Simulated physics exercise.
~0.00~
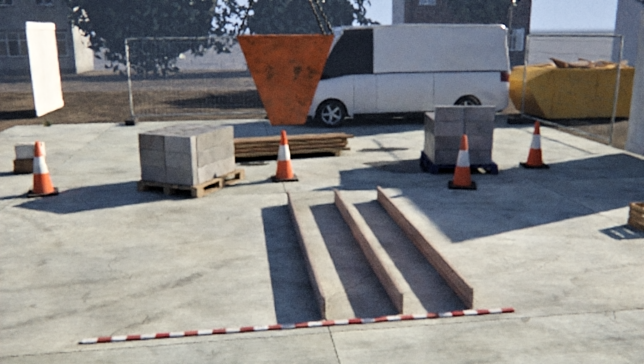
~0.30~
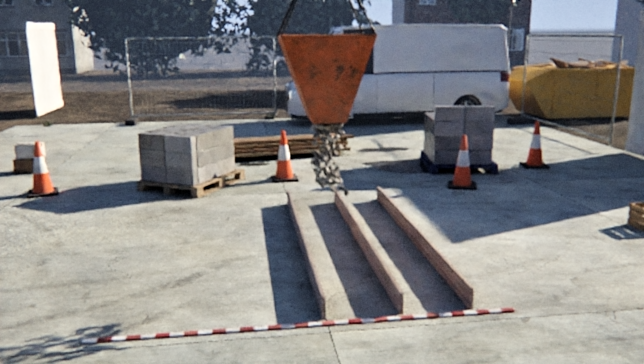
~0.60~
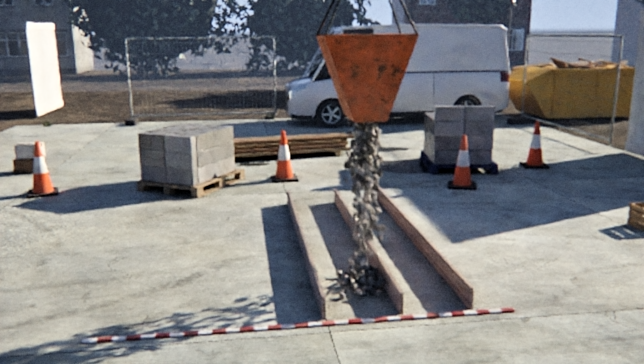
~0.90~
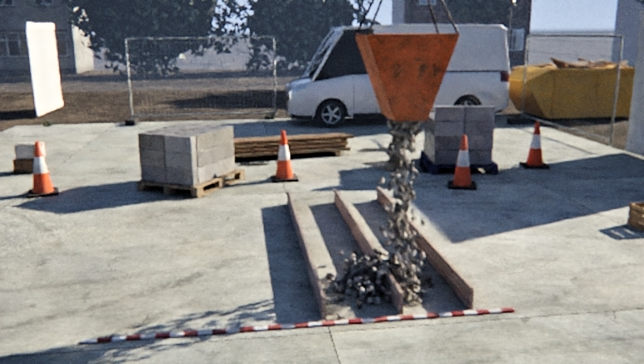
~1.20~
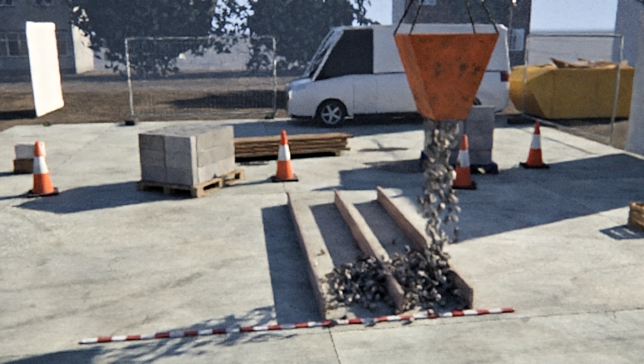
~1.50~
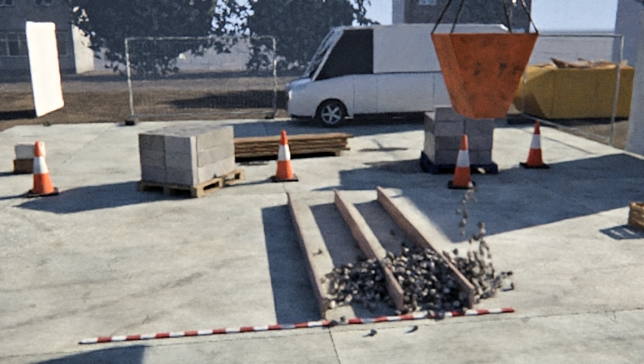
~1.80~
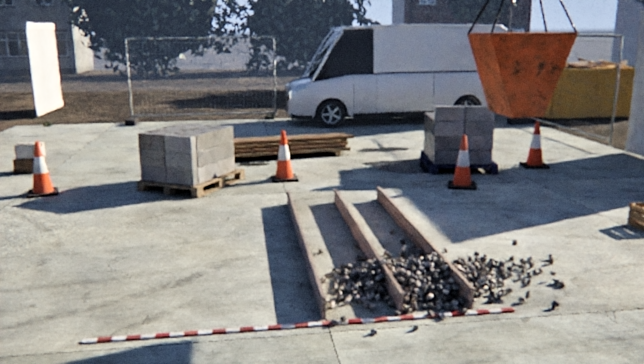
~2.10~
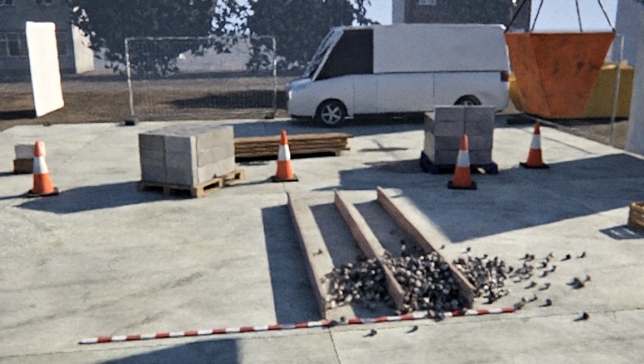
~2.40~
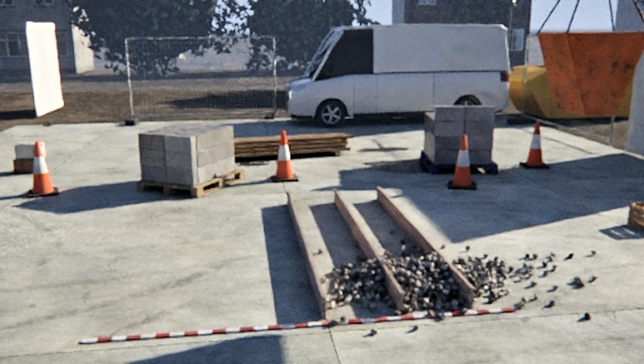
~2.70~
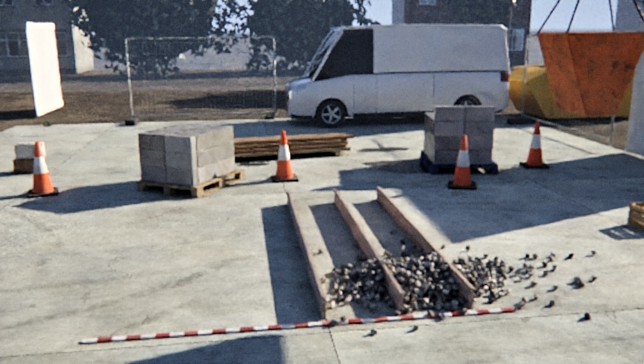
On a concrete yard, an orange skip moving right pours grey stones across two plank bays, some scattering beyond the right plank.
